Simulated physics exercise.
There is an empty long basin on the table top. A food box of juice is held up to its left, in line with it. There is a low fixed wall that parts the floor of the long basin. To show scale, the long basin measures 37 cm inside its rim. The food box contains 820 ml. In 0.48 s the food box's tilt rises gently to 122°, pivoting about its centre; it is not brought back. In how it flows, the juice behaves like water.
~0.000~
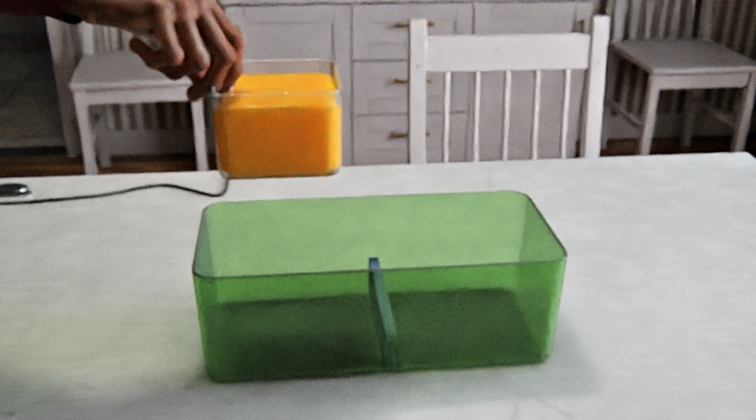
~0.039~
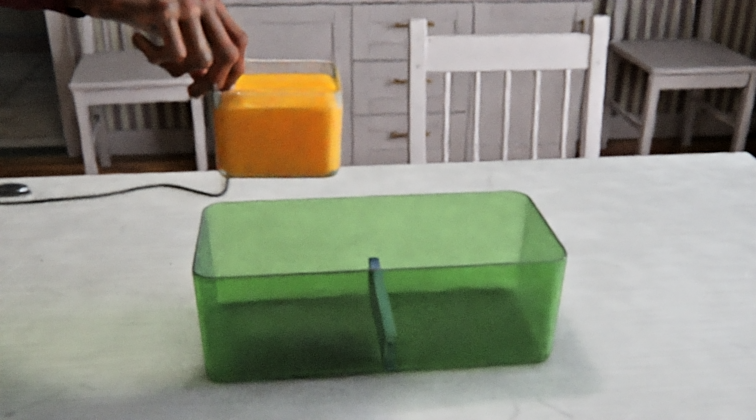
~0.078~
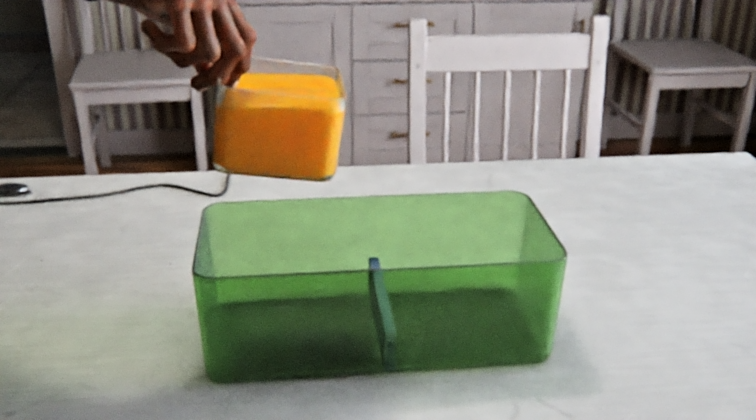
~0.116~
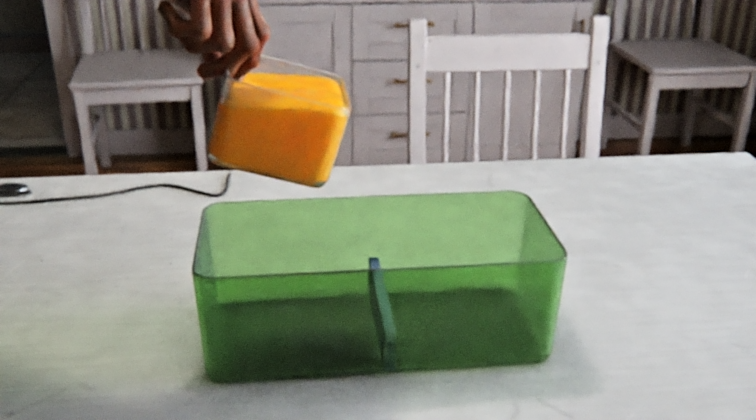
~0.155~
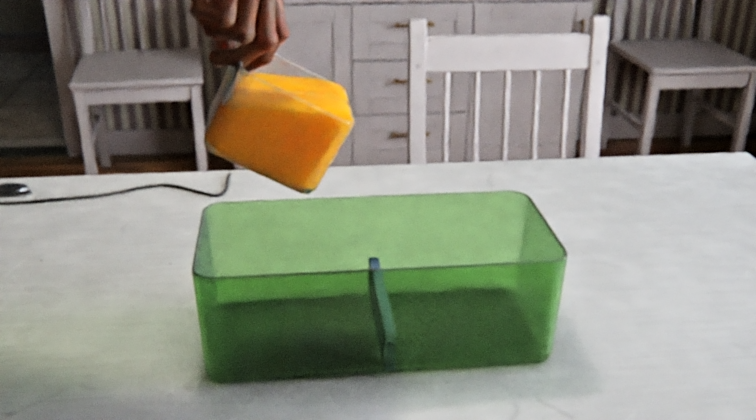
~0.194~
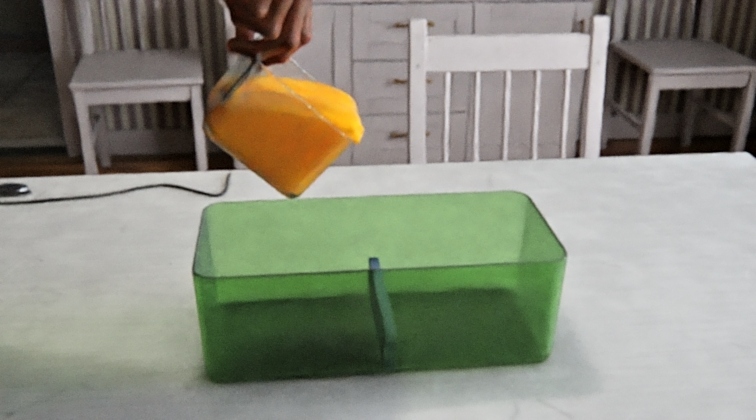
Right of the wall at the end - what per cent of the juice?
Near 51 per cent.
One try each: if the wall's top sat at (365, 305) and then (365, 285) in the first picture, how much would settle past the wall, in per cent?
I'd put it at about 65 per cent for the first and about 65 per cent for the second.
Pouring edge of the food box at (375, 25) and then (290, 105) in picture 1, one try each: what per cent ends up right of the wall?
Try 1: Approx. 85 %; try 2: Approx. 15 %.
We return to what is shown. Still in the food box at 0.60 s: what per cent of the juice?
Near 1 percent, more or less.
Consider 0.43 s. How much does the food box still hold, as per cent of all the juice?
Around 16 percent.
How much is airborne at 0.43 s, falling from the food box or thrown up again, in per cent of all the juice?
Around 34 in a hundred.
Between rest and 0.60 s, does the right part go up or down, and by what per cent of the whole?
I'd say it shrinks by some 2.
After 0.43 s the tilt is 119° and 17 per cent is still to pour, 12 is left of the wall and 38 right of it.
After 0.60 s the tilt is 122° and 1 per cent is still to pour, 40 is left of the wall and 53 right of it.
After 0.78 s the tilt is 122° and 0 per cent is still to pour, 45 is left of the wall and 50 right of it.
After 0.98 s the tilt is 122° and 0 per cent is still to pour, 47 is left of the wall and 51 right of it.
In the end 47 per cent lies left of the wall, 51 right of it and 3 outside.
